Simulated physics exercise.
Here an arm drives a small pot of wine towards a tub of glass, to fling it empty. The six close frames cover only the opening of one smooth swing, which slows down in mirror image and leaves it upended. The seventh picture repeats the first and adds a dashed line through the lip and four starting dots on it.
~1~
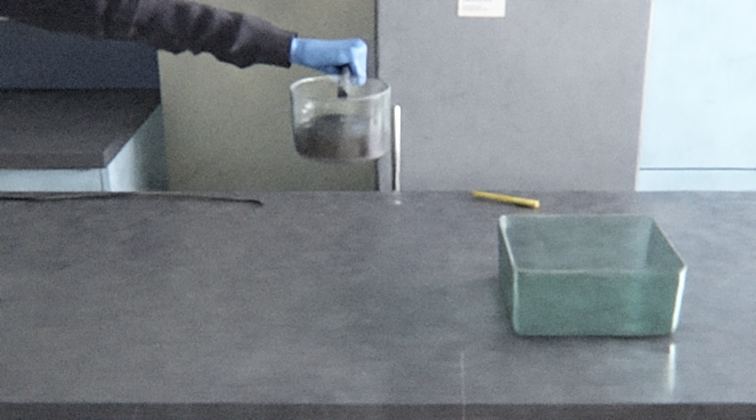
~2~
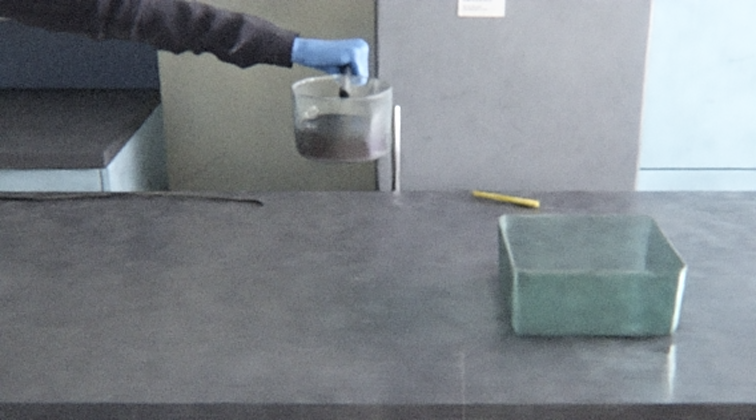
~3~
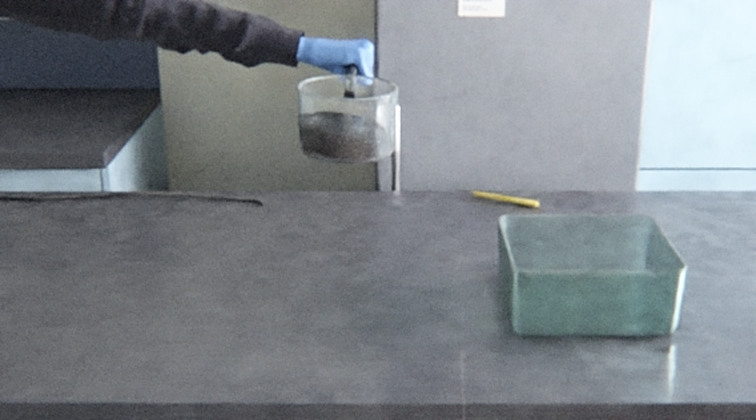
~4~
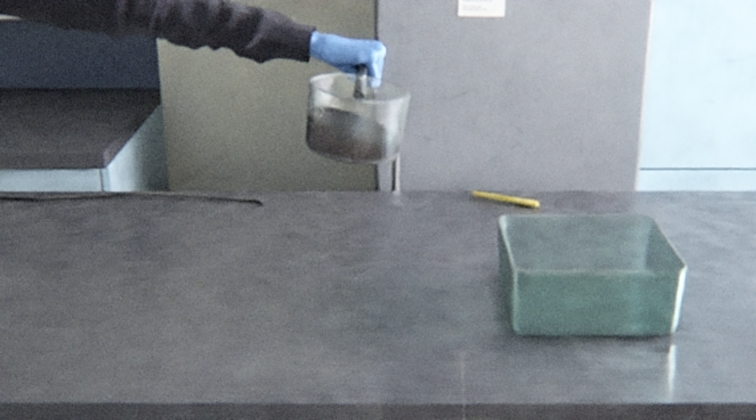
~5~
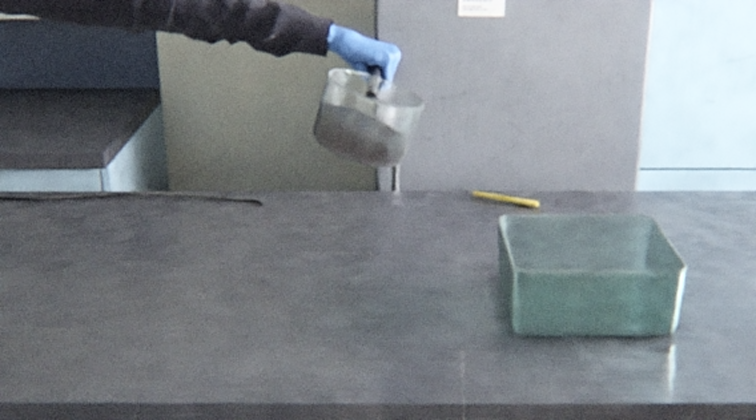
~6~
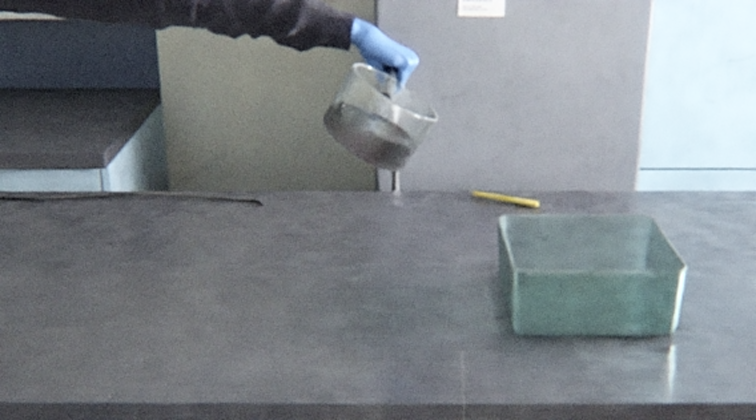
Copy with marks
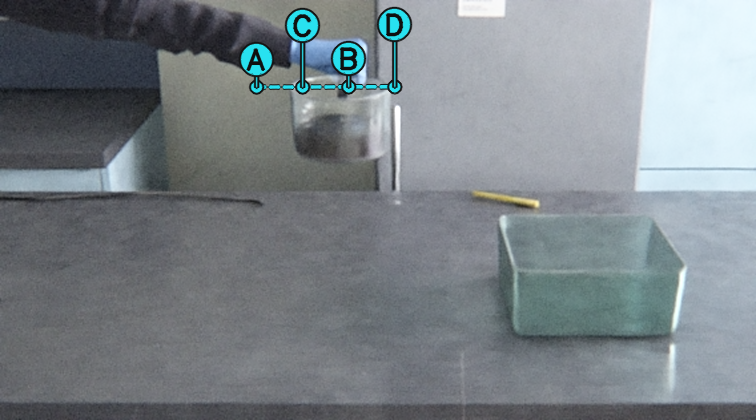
Blue-gloved hand holding a clear pot of dark liquid above a grey counter, easing it right and tilting it rightward.
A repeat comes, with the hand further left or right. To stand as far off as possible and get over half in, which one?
I would pick place B.
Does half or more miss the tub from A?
Yes.
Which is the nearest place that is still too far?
C.
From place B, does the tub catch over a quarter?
Yes, it does.
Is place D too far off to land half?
No, not at all.
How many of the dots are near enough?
Two of them.
On the marked copy, A at (256, 87); B at (348, 86); C at (302, 87); D at (394, 86).
With A, about 0 % lands in the tub, 100 % falls short.
With B, about 70 % lands in the tub, 21 % falls short and 9 % goes beside or beyond.
With C, about 1 % lands in the tub, 98 % falls short.
With D, about 70 % lands in the tub, 12 % falls short and 17 % goes beside or beyond.
